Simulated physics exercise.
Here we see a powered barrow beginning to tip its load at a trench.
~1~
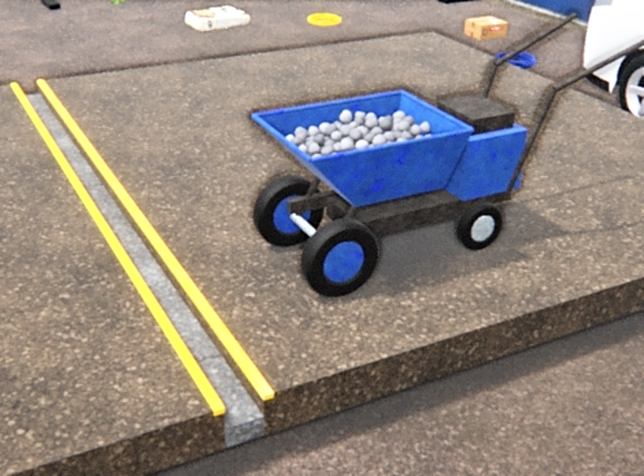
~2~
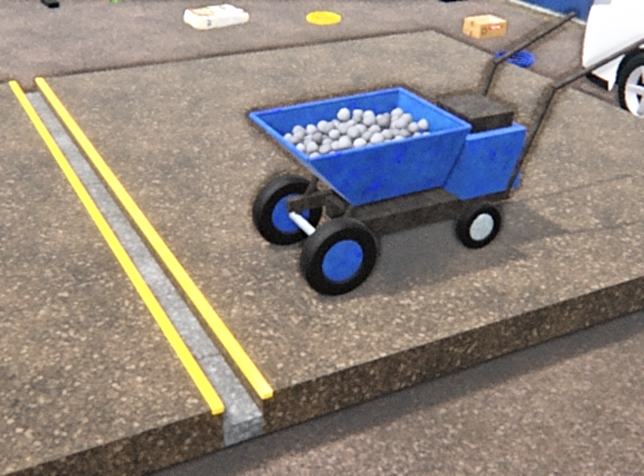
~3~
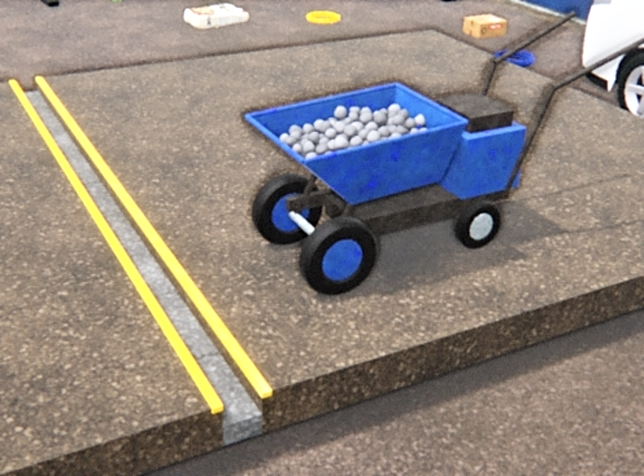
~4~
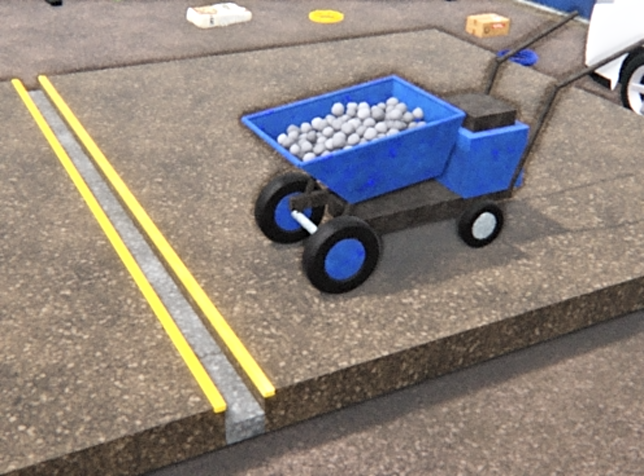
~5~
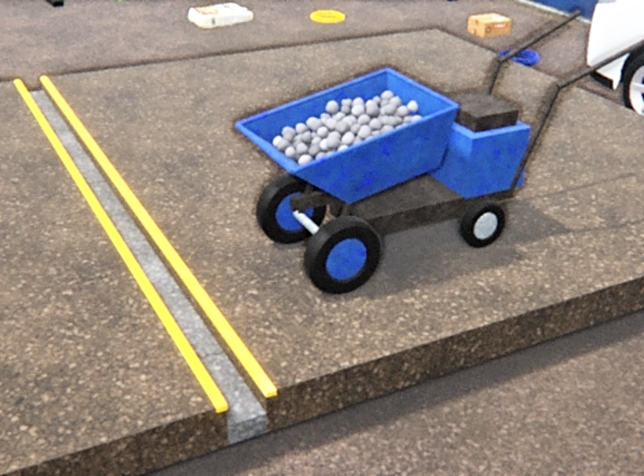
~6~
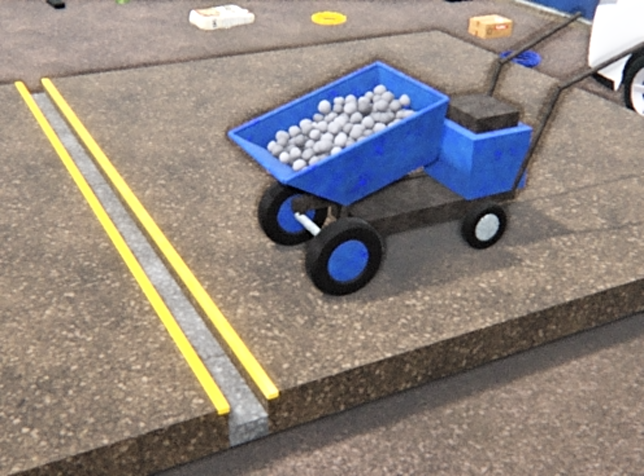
The clip opens on a blue powered barrow loaded with round grey cobbles, standing level on a brown slab beside a narrow, yellow-edged trench. Its wheels stay in place while the skip slowly tilts forward to the left, its front lip lowering and its back rising until it is clearly slanted.
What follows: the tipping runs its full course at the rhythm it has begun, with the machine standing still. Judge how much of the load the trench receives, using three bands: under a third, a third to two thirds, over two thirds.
Well, the part that misses the trench is one-third to two-thirds of the load.
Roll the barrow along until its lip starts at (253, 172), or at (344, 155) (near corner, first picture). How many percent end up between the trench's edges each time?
The shares come out close to 0 and 50 per cent, in that order.
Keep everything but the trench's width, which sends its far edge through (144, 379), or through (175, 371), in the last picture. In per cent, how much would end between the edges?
The first case gives close to 90 per cent and the second close to 70 per cent.
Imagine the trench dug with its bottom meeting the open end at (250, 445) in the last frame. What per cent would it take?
It comes to 70 per cent or so.
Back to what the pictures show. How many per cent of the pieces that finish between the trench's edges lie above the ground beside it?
Roughly 35 %.
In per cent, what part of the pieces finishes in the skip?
Estimate: 0 %, roughly.
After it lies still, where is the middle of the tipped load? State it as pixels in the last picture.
Resting centre, last picture - approx. (169, 297).
Shortly afterwards, skip tipped steeply; the whole lot in the skip.
Next, skip tipped steeply; near two thirds in the skip; only a few short of the trench; near a quarter in or heaped over the trench; a little beyond it; only a few falling.
Some moments later, skip tipped right over; a little in the skip; a little short of the trench; near half in or heaped over the trench; near a third beyond it.
In the end, skip tipped right over; only a few in the skip; a little short of the trench; near half in or heaped over the trench; near a third beyond it.
